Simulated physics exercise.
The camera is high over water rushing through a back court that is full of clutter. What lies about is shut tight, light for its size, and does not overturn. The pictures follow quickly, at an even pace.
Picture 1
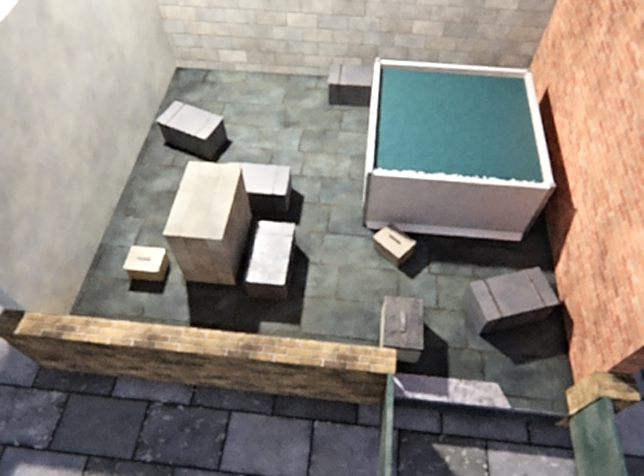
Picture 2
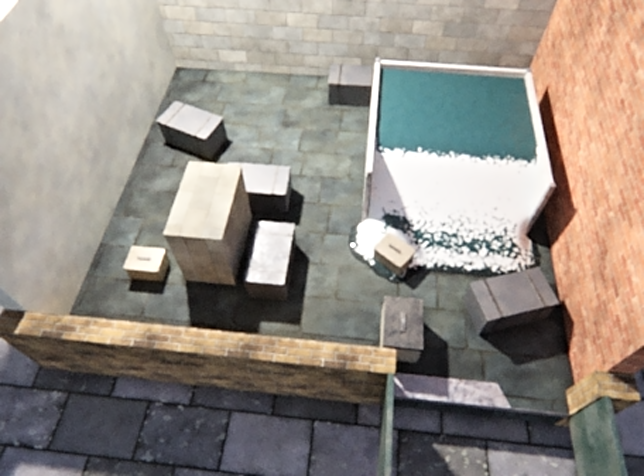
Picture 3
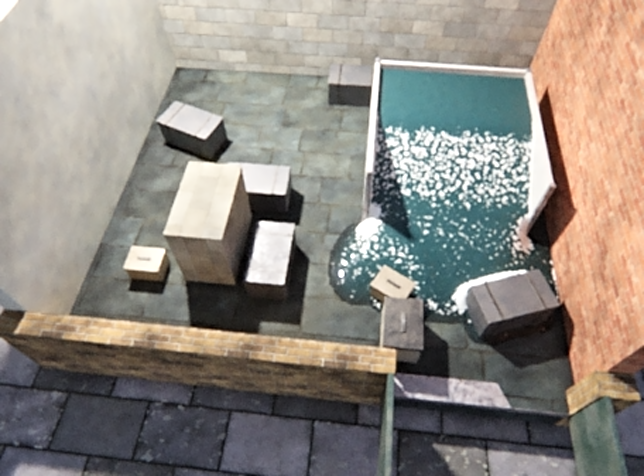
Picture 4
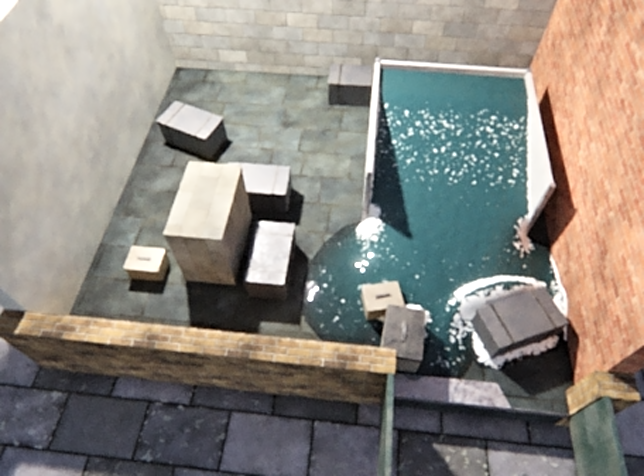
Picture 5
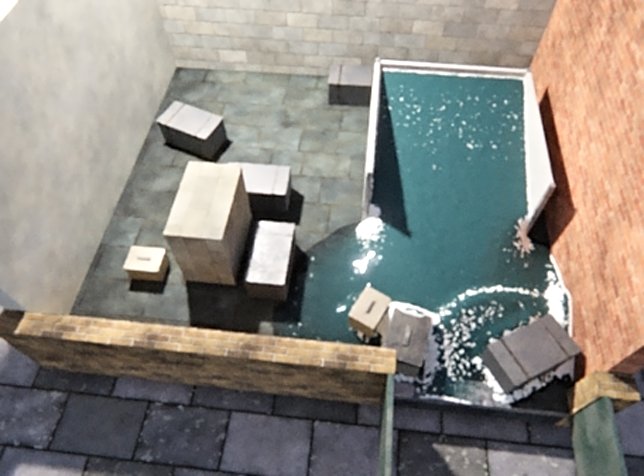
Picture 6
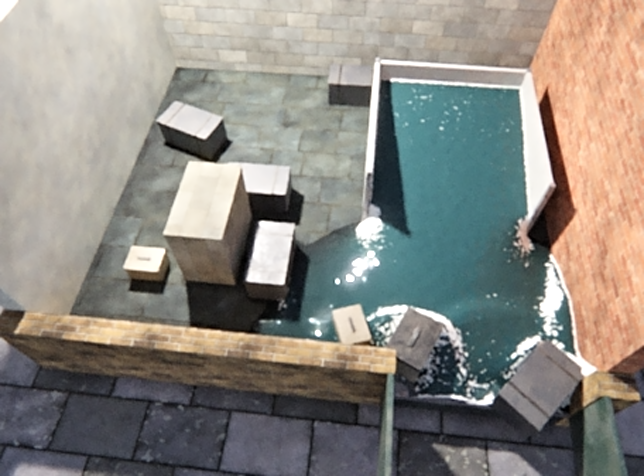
Water rushes from a white-walled tank across the paved court and shifts three nearby boxes.
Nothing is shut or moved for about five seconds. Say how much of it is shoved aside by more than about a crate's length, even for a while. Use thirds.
That comes to from one to two thirds.
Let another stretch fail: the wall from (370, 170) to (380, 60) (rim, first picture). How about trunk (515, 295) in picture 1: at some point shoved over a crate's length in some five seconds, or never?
My call: Less than that.
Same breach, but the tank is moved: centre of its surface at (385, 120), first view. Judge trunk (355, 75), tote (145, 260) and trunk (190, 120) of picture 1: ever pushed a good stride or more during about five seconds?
One after the other: Never so far, swept aside, moved that far.
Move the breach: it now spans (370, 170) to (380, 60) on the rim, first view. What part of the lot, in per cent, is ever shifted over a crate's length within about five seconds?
Close to 90 %.
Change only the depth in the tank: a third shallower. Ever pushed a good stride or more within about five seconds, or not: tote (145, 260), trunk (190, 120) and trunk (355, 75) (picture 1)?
One after the other: Moved that far, never so far, no.
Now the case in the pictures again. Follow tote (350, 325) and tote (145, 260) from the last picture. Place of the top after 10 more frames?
At about (91, 263) and (121, 223).
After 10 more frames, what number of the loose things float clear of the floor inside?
That makes 1.
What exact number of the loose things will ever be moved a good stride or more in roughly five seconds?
That makes 4.
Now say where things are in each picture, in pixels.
The first picture shows a tote at (395, 240) rests on the ground; a trunk at (515, 293) rests on the ground; 0 of 10 have shifted.
The second picture shows a tote at (395, 249) rests on the ground, close to its start; a trunk at (515, 293) rests on the ground; 1 of 10 have shifted.
The third picture shows a tote at (393, 284), on the bottom, a stride from its start; a trunk at (515, 295) rests on the ground; 1 of 10 have shifted.
The fourth picture shows a tote at (383, 296) rests on the ground, a stride from its start; a trunk at (523, 316), on the bottom, close to its start; 3 of 10 have shifted.
The fifth picture shows a tote at (370, 307) floats, a stride from its start; a trunk at (535, 348) rests on the ground, a stride from its start; 3 of 10 have shifted.
The sixth picture shows a tote at (352, 325), afloat, a stride from its start; a trunk at (544, 382), on the bottom, a stride from its start; 3 of 10 have shifted.
A moment on, 3 of 10 are well off their spots; 2 afloat.
Next, 4 of 10 are well off their spots; 1 afloat.
Later, 4 of 10 are well off their spots; 1 afloat.
In the end, 4 of 10 are well off their spots, and 4 have been at some point; 1 afloat.
